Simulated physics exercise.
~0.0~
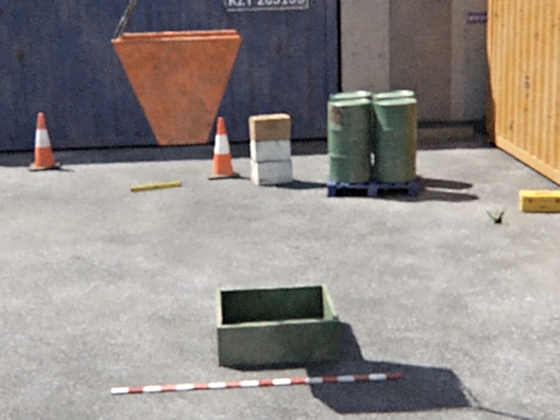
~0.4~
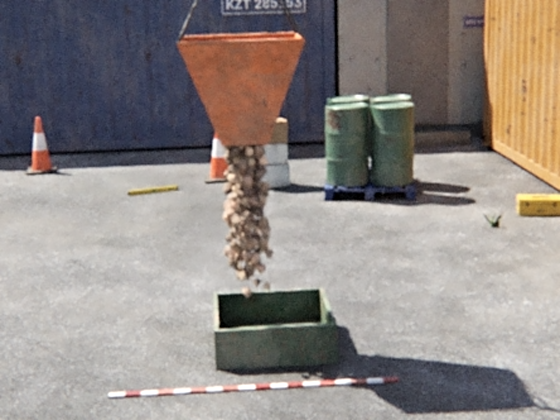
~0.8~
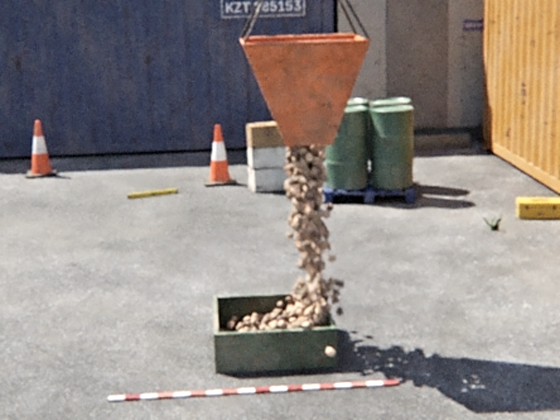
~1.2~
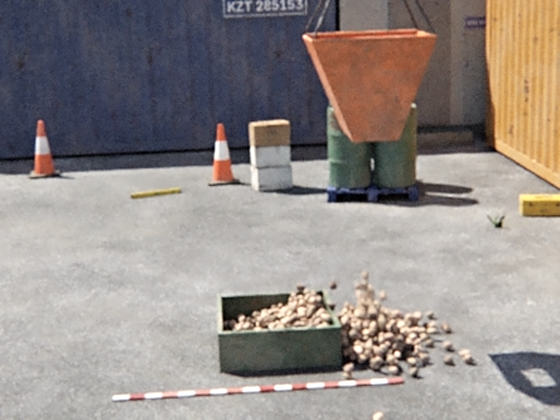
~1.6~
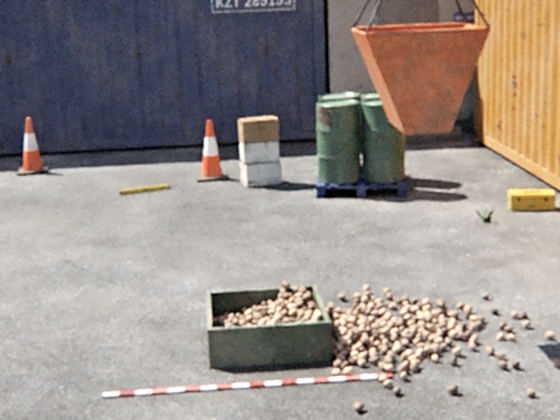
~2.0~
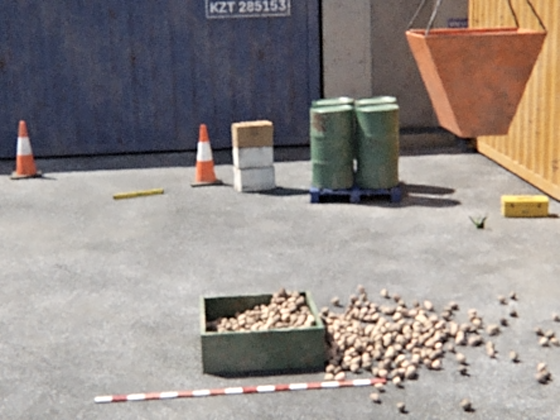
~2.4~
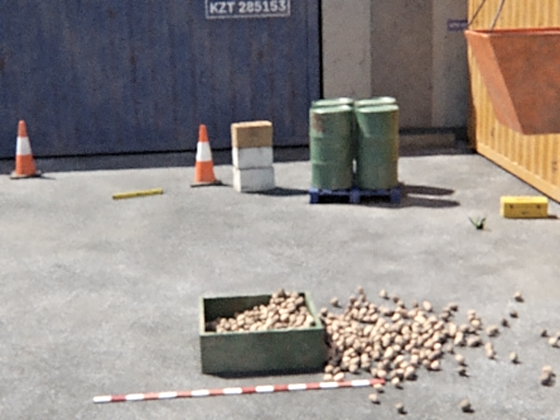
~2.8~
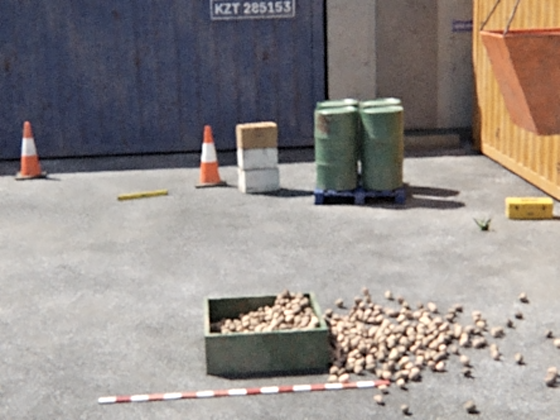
In a sunlit yard, an orange skip moving right pours stones into a green bin, many spilling onto the ground beside it.
